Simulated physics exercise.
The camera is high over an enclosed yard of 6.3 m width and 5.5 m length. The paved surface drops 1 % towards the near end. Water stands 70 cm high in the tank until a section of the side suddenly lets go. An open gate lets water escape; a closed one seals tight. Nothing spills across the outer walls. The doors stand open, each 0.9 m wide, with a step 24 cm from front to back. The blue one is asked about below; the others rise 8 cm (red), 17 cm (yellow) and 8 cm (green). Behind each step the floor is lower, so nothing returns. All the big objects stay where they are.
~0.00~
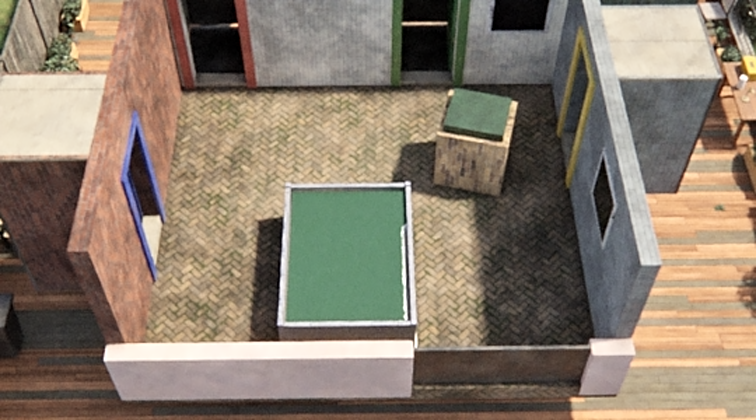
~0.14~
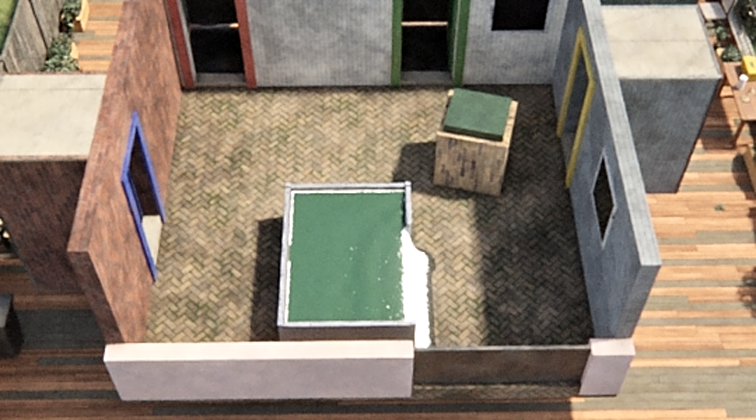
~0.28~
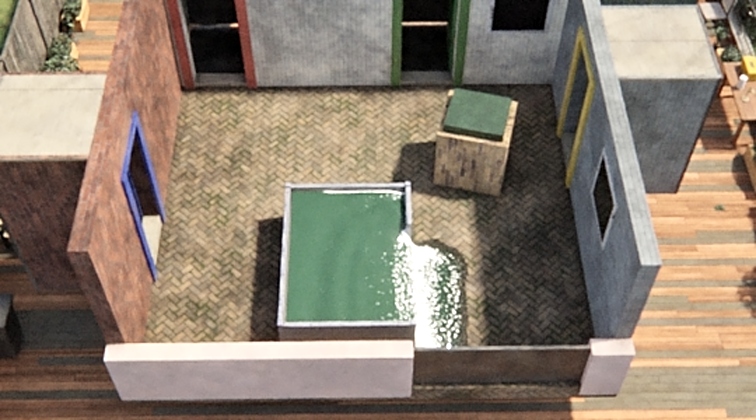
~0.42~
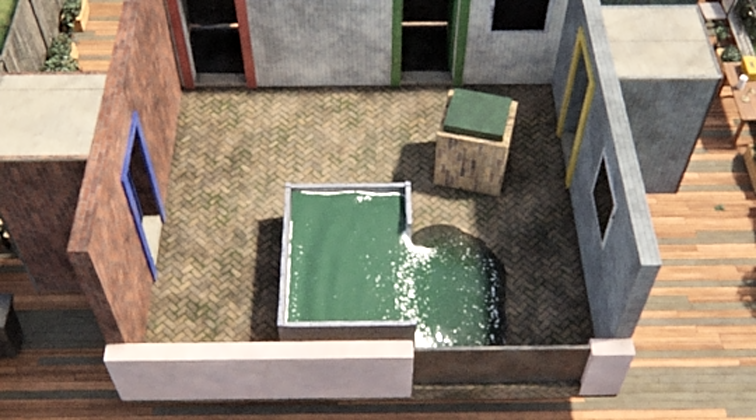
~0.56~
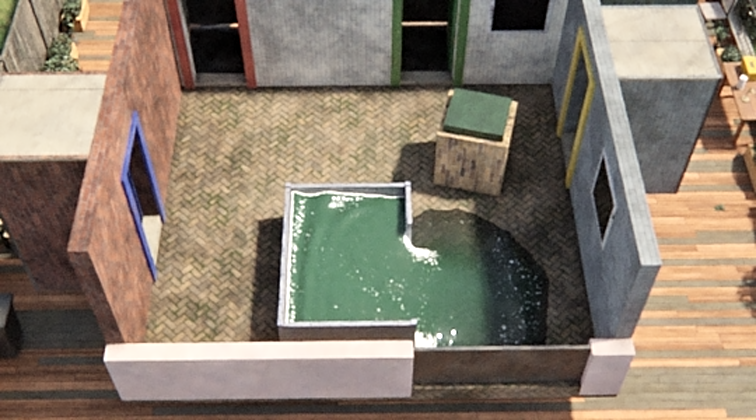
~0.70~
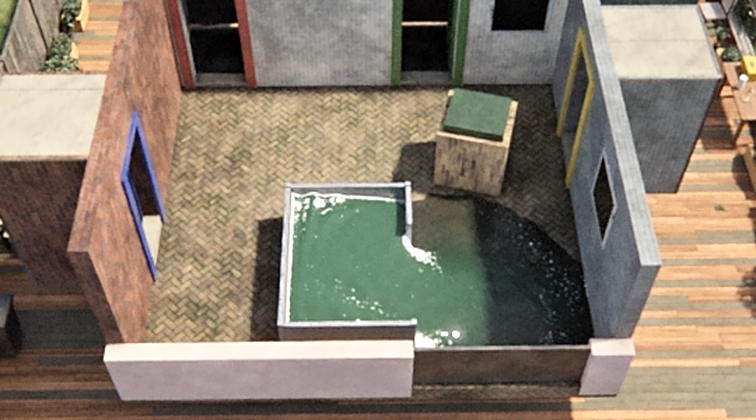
A large tank of green water sat in a walled, paved yard, then water poured out through a gap in its right side and spread across the paving toward the right-hand wall.
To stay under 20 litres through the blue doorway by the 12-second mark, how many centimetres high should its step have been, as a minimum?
Some 6.5 cm above the ground.
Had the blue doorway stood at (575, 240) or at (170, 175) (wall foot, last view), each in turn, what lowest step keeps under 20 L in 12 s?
About 24 and 12.5 cm.
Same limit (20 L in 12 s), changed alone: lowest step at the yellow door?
About 16 cm at yellow.
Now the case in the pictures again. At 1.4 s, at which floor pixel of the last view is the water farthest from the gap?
Near (557, 177).
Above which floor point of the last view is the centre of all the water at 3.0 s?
Around (465, 269).
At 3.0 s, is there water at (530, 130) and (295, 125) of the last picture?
In turn: Under water, still dry.
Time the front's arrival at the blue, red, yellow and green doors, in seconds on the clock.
Blue 5.5 s, red 5.0 s, yellow 1.5 s, green 3.0 s.
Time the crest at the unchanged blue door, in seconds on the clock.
Near 7.0 s.
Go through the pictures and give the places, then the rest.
The tank at (348, 254) is whole and still, 70 cm deep; the blue door at (146, 206) is dry, in the first frame.
The gap is at (409, 290), the front 0.3 m out at (429, 263); the back of the tank holds 70 cm, in the second frame.
Water pours out at (408, 293) and has run 0.8 m, to (461, 308); about 13 cm deep outside, 70 cm at the back, in the third frame.
The gap is at (408, 294), the front 1.4 m out at (501, 286); the back of the tank holds 66 cm, in the fourth frame.
Water pours out at (408, 294) and has run 2.0 m, to (542, 289); about 8 cm deep outside, 60 cm at the back, in the fifth frame.
The gap is at (408, 294), the front 2.6 m out at (589, 317); the back of the tank holds 60 cm; 3.8 m in a straight line remain to the blue door at (146, 206), in the sixth frame.
After 1.4 s water covers 25 % of the floor, deepest (64 cm) near (576, 371); it has not reached the blue door.
After 3.0 s water covers 35 % of the floor, deepest (34 cm) near (502, 195); it has not reached the blue door.
After 12.0 s water covers 95 % of the floor, deepest (17 cm) near (246, 374); 8 cm at the blue door, 0 litres in over its 22 cm step.
At the blue door as built, the water arrived by 5.6 s and peaked near 13 cm at 7.0 s.
With a step of 5.5 cm, 31 litres would have come in within the 12 s; with 7.5 cm, 13 litres. So under 20 litres takes about 6.5 cm.
